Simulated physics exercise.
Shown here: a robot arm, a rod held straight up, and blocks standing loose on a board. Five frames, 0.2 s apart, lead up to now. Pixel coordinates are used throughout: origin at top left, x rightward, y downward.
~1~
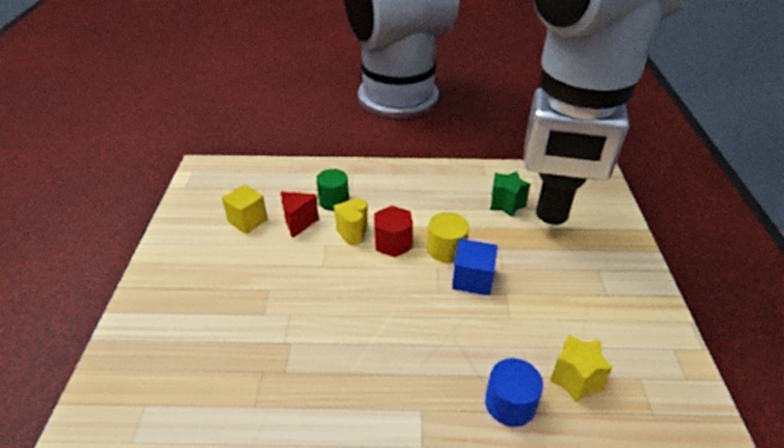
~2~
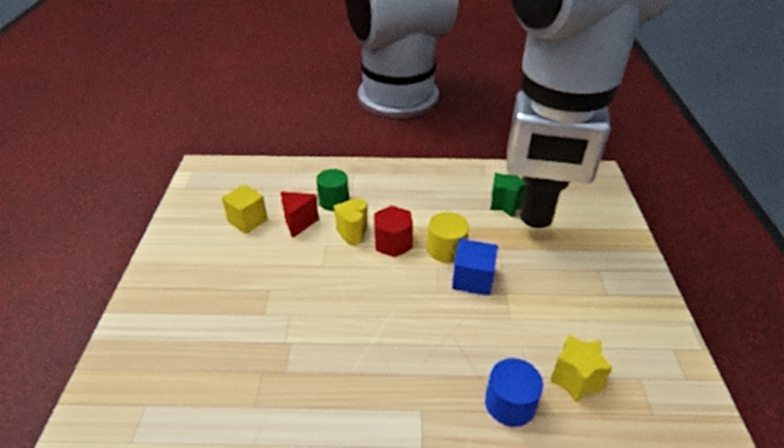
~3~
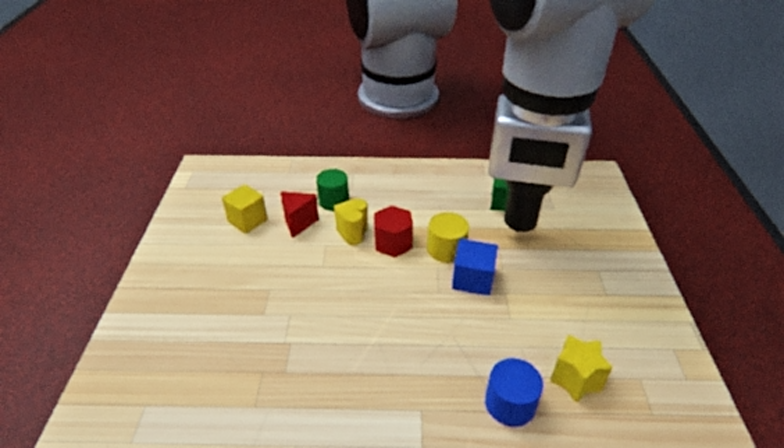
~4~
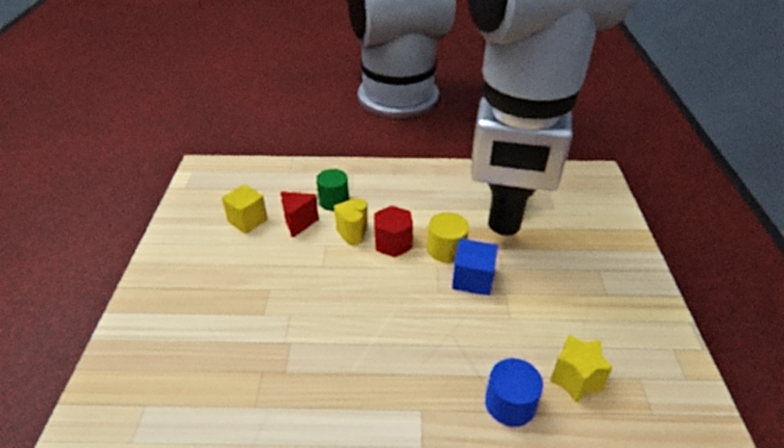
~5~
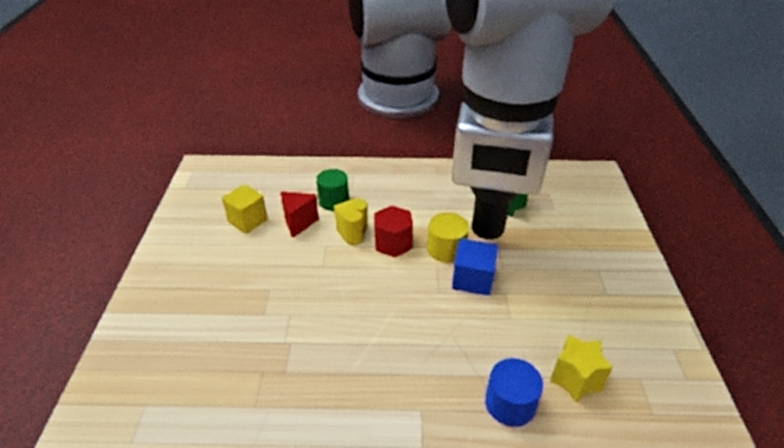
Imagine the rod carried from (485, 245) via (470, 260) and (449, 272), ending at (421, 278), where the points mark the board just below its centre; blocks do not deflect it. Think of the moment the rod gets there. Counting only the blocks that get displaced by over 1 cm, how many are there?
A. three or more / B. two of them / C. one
Answer: A.
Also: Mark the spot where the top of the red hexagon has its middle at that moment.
In the picture, it is at (378, 208).
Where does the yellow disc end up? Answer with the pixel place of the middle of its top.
The answer is (404, 229).
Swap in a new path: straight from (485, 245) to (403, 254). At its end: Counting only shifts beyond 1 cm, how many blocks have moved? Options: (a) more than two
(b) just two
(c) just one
Answer: A.
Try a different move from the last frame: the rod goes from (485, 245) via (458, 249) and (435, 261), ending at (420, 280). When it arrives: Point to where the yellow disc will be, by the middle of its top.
Put as a pixel place, it's (383, 247).
On the path given first. Halfway along, rod (463, 251); red hexagon (390, 217); yellow disc (428, 231); blue square piece (469, 270), turned 25° anticlockwise.
At the end, rod (422, 262); yellow heart block (347, 207); red hexagon (378, 208), turned 20° anticlockwise; yellow disc (404, 229); blue square piece (467, 274), turned 35° anticlockwise.
